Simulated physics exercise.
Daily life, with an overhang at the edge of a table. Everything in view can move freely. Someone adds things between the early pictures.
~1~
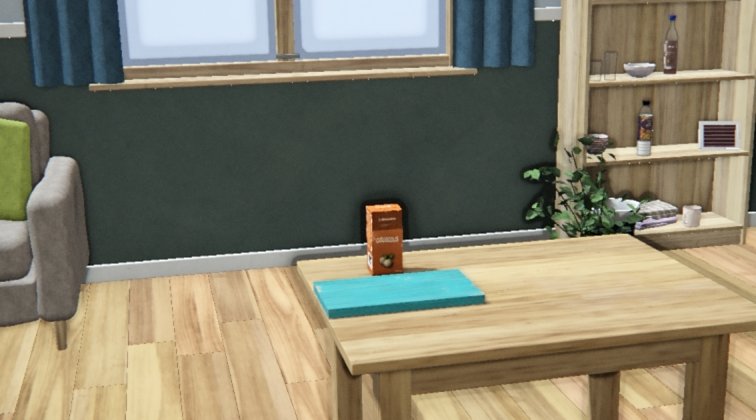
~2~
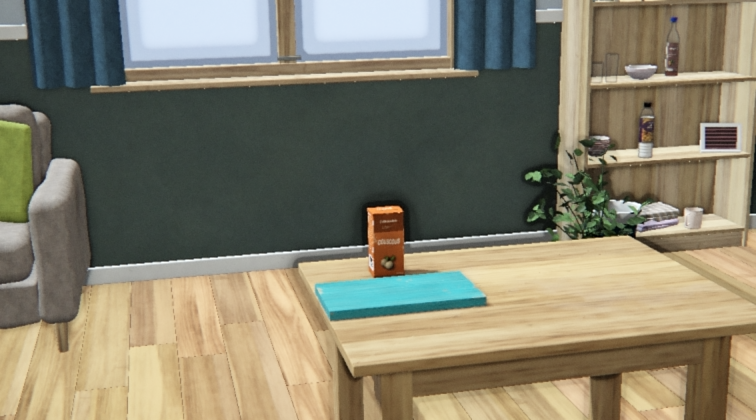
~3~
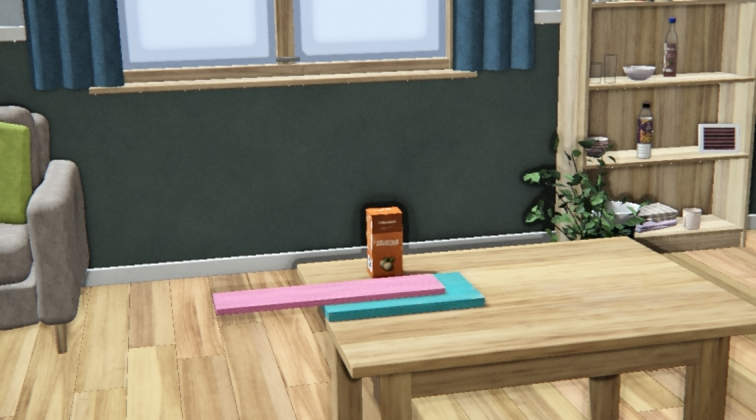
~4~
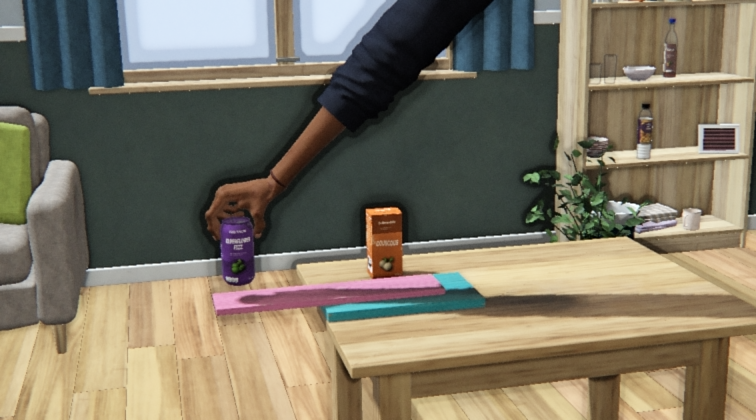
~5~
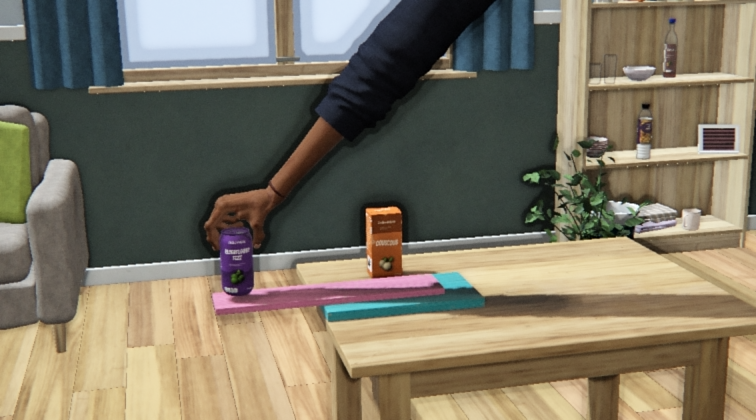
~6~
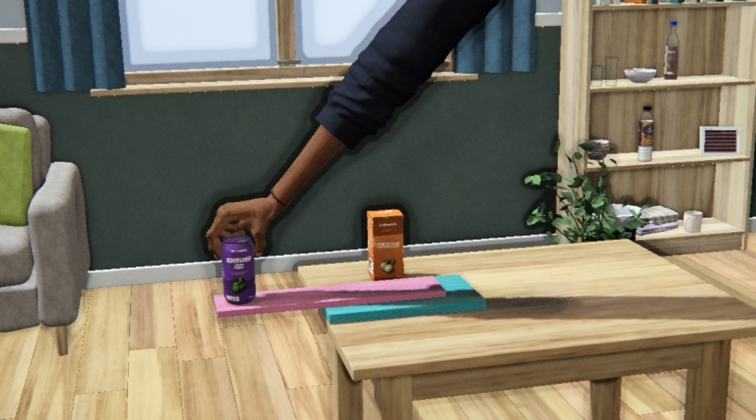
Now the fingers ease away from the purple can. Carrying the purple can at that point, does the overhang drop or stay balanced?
My bet is it will keel over.
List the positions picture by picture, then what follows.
In the first picture, the last thing is not in view yet.
In the second picture, the last thing is not in view yet; orange carton (386, 242).
In the third picture, the last thing is not in view yet; turquoise slab (397, 296).
The fourth picture shows coming down; purple can (238, 251); pink board (329, 294).
The fifth picture shows coming down; purple can (237, 262); orange carton (384, 243).
The sixth picture shows set down, still held; purple can (239, 270); turquoise slab (398, 298).
Then, 0.40 s on from there, purple can now down on the floor or falling; pink board turned 60° from how it was put.
Then, 0.60 s on from there, pink board now down on the floor or falling.
Then, 0.80 s on from there, things are still on the move.
Then, 1.00 s on from there, as before.
In the end, down on the floor or falling, pink board and purple can; the other 2 unmoved. The board comes down.
